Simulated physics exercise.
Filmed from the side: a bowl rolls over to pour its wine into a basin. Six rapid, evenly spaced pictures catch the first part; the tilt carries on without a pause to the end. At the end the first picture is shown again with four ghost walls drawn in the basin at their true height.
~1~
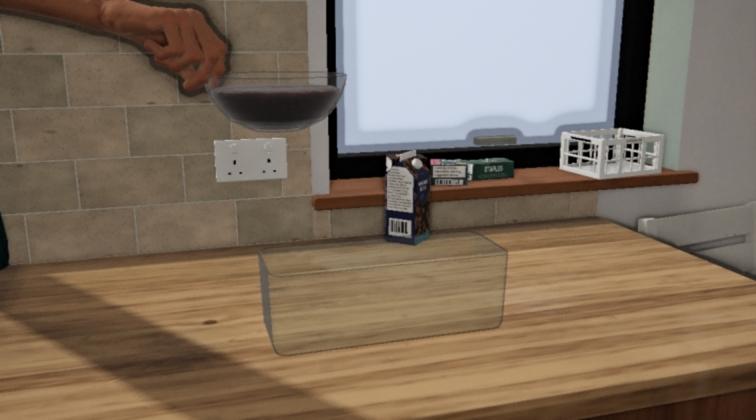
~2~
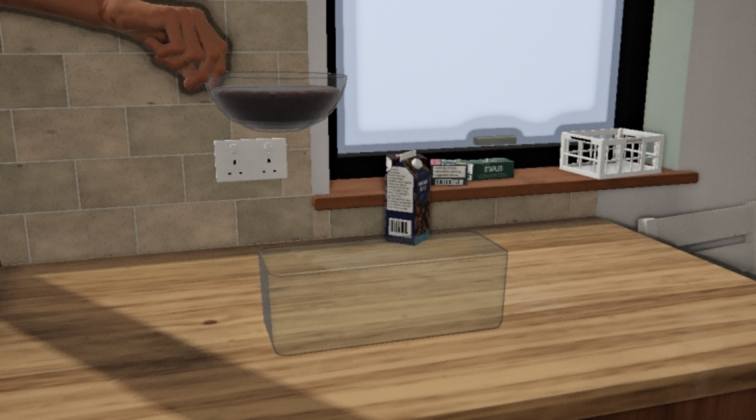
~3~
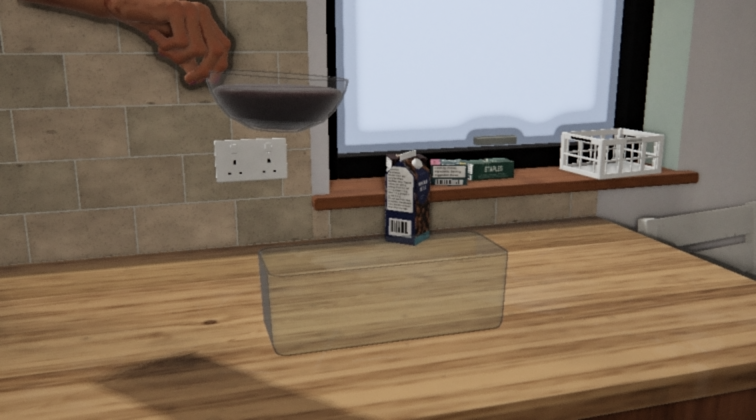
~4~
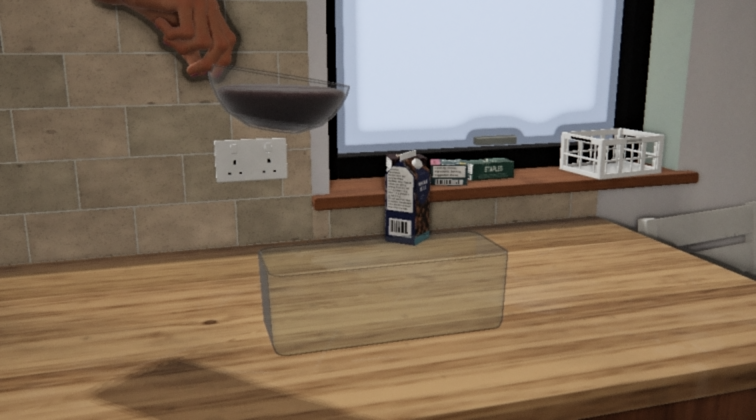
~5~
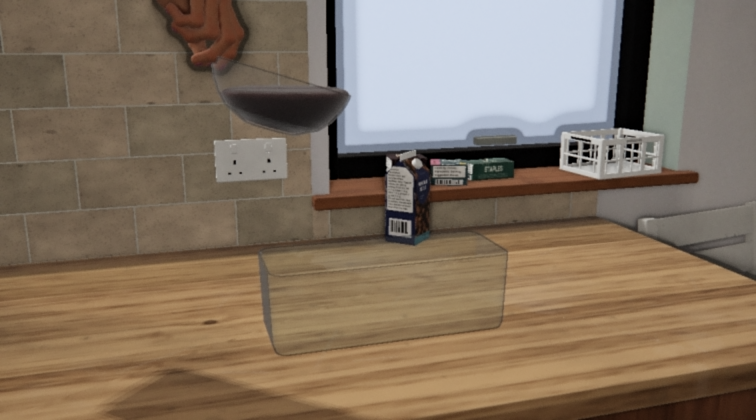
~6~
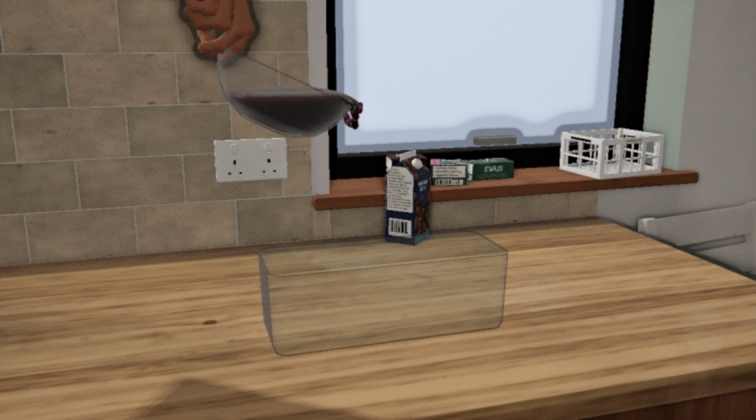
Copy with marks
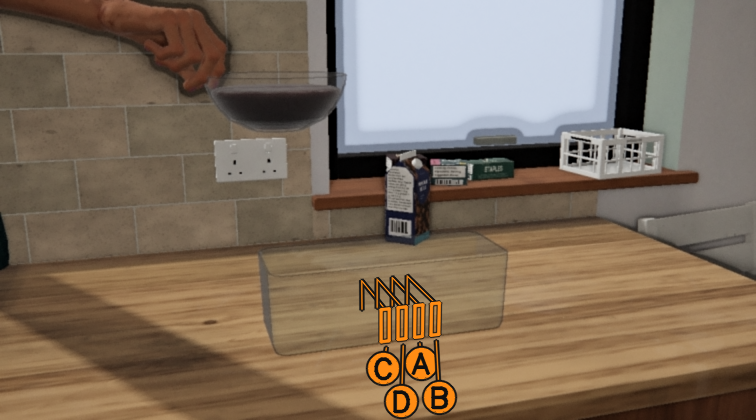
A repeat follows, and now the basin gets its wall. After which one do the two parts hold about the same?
It is A.
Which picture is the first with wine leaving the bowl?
Picture 5.
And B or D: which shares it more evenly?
The answer is D.
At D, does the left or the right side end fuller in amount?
The right one.
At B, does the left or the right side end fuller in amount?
The left side.
On the marked copy, A at (419, 343); B at (436, 340); C at (386, 347); D at (403, 345).
If A is chosen, about 52 % ends left of the wall and 46 % right of it.
If B is chosen, about 89 % ends left of the wall and 9 % right of it.
If C is chosen, about 19 % ends left of the wall and 79 % right of it.
If D is chosen, about 33 % ends left of the wall and 66 % right of it.
